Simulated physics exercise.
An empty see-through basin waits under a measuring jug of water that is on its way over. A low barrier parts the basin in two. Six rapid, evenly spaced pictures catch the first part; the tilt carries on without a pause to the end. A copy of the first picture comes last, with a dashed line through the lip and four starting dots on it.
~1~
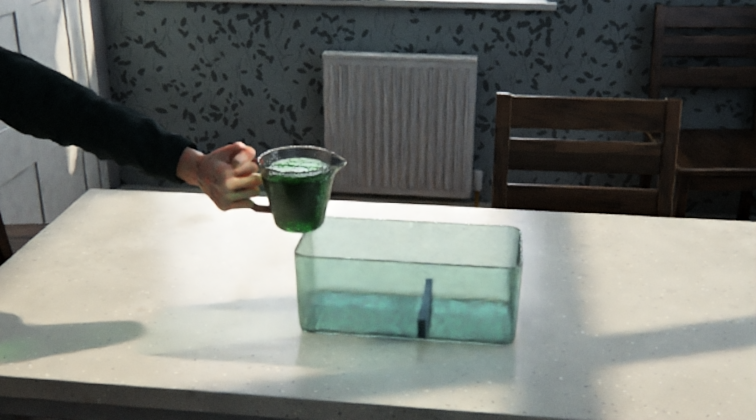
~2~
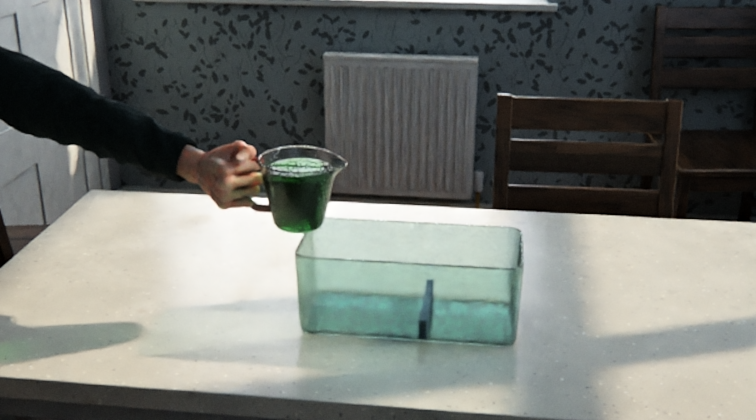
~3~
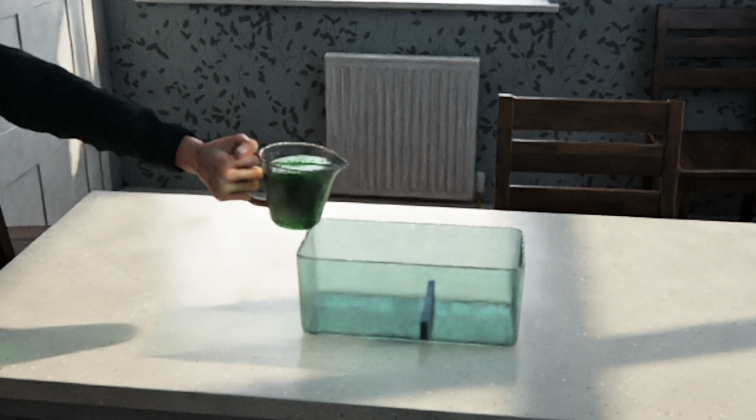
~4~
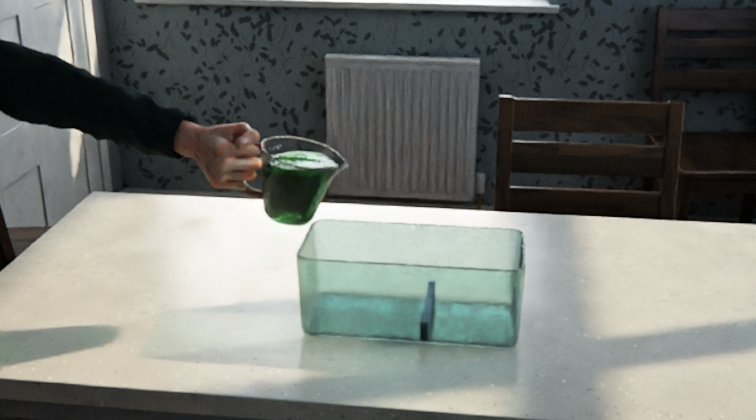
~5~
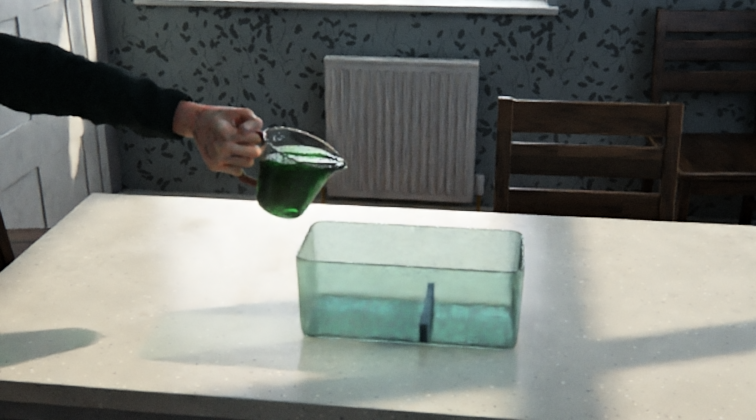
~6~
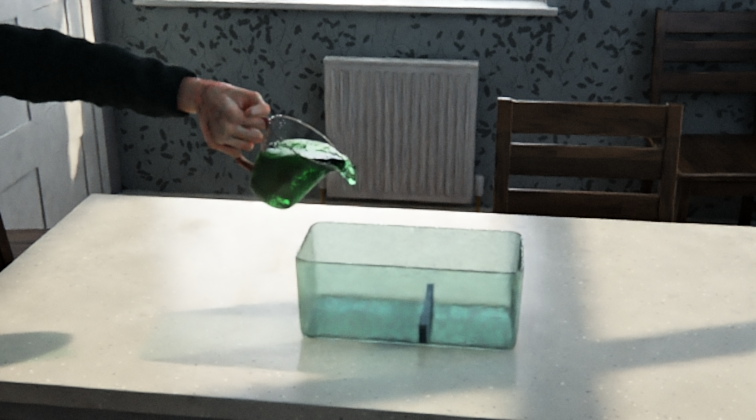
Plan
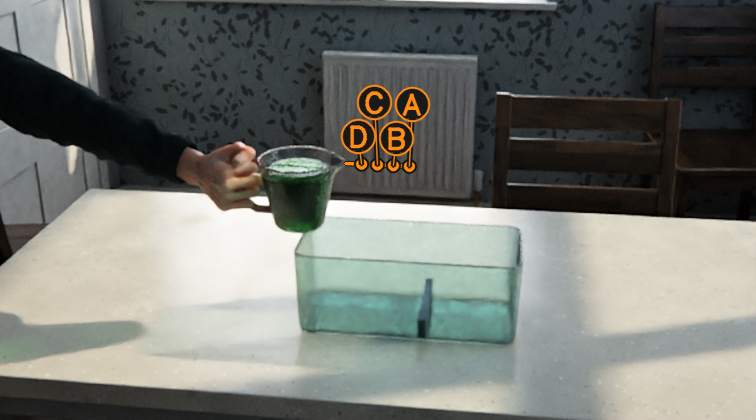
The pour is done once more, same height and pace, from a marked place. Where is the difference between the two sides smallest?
D beats the others.
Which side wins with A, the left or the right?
The right one.
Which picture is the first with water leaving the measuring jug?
In picture 6.
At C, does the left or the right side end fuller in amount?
The right side.
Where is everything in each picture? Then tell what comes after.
Upright, lip at (345, 163); basin from (299, 328) to (515, 343); top of the wall at (426, 298); nothing has left yet, in the first picture.
Upright, lip at (346, 164); nothing has left yet, in the second picture.
Tipped about 6°, lip at (347, 165); nothing has left yet, in the third picture.
Tipped about 12°, lip at (347, 166); nothing has left yet, in the fourth picture.
Tipped about 21°, lip at (346, 167); nothing has left yet, in the fifth picture.
Tipped about 32°, lip at (345, 168); water is over the lip, down to (352, 181), in the sixth picture.
In orange, A at (409, 166); B at (393, 165); C at (377, 164); D at (361, 164).
For dot A, about 14 % ends left of the wall and 84 % right of it.
For dot B, about 9 % ends left of the wall and 90 % right of it.
For dot C, about 16 % ends left of the wall and 83 % right of it.
For dot D, about 42 % ends left of the wall and 57 % right of it.
